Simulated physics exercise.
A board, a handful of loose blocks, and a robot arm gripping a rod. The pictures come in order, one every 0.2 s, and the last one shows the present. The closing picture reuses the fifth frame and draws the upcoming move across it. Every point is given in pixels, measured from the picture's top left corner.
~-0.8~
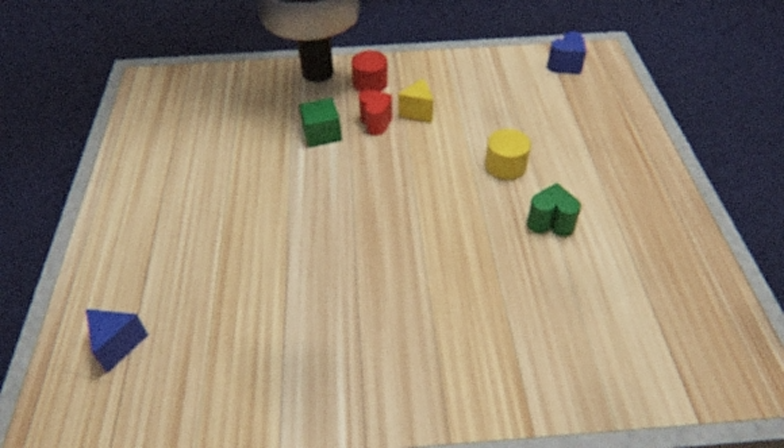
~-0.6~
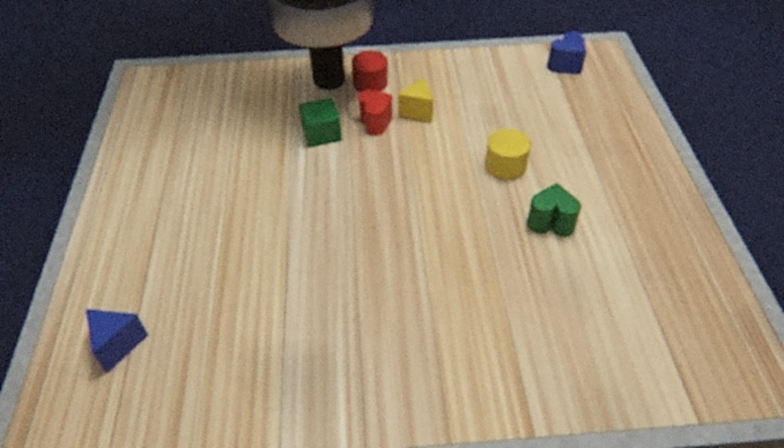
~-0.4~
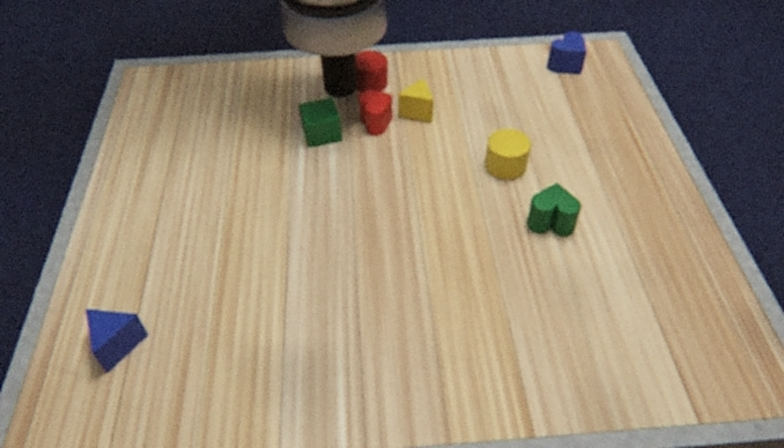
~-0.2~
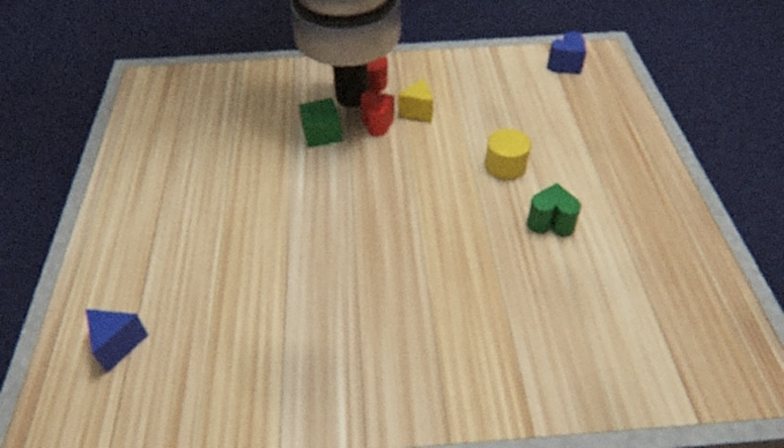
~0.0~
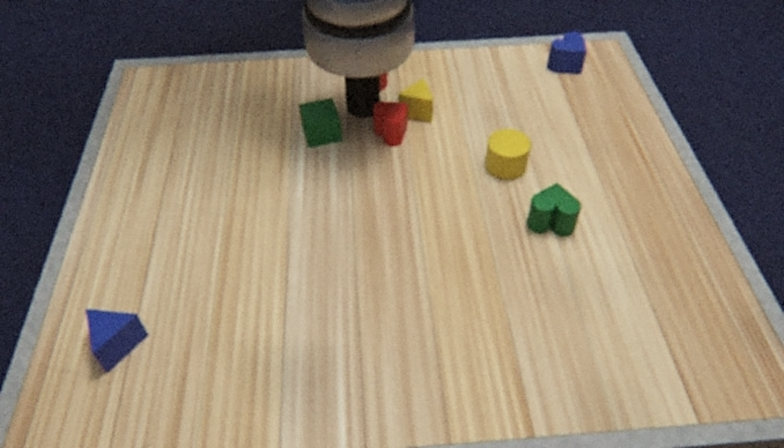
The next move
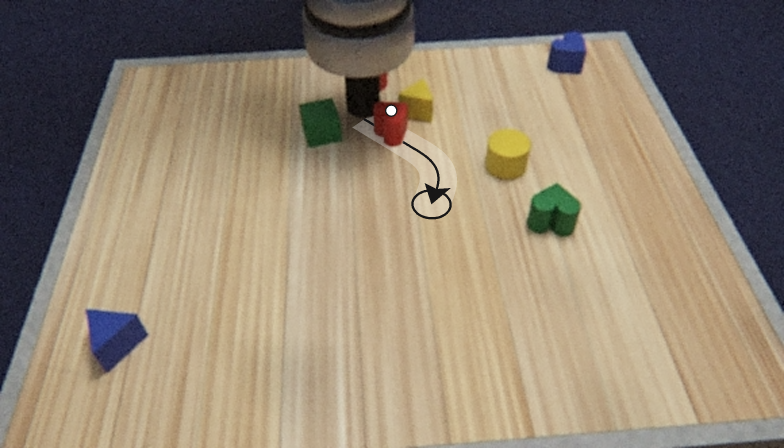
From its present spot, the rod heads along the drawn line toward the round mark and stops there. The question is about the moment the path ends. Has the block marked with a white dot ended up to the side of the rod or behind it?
I'd say yes.
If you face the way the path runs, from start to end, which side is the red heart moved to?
Facing from start to end, it will go to the left.
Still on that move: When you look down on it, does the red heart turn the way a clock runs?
Short answer: No.
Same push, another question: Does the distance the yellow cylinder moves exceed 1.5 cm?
I'd say no.
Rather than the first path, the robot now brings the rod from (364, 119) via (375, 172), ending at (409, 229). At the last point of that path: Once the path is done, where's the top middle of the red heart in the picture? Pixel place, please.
Its top centre lands on (403, 125).
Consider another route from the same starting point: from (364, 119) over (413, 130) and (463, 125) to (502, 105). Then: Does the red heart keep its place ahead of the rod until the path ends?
No, that is not what happens.
The drawn path runs from (364, 119) over (401, 141) and (435, 167) to (432, 204); the dot is on the red heart.
What follows on the original path. One third of the way, rod at (401, 129); red heart at (433, 131), turned 15° anticlockwise.
Two thirds of the way, rod at (436, 156); red heart at (474, 148), turned 55° anticlockwise.
At the end, rod at (432, 193); red heart at (476, 153), turned 80° anticlockwise; yellow triangle not moved; yellow cylinder at (514, 142).
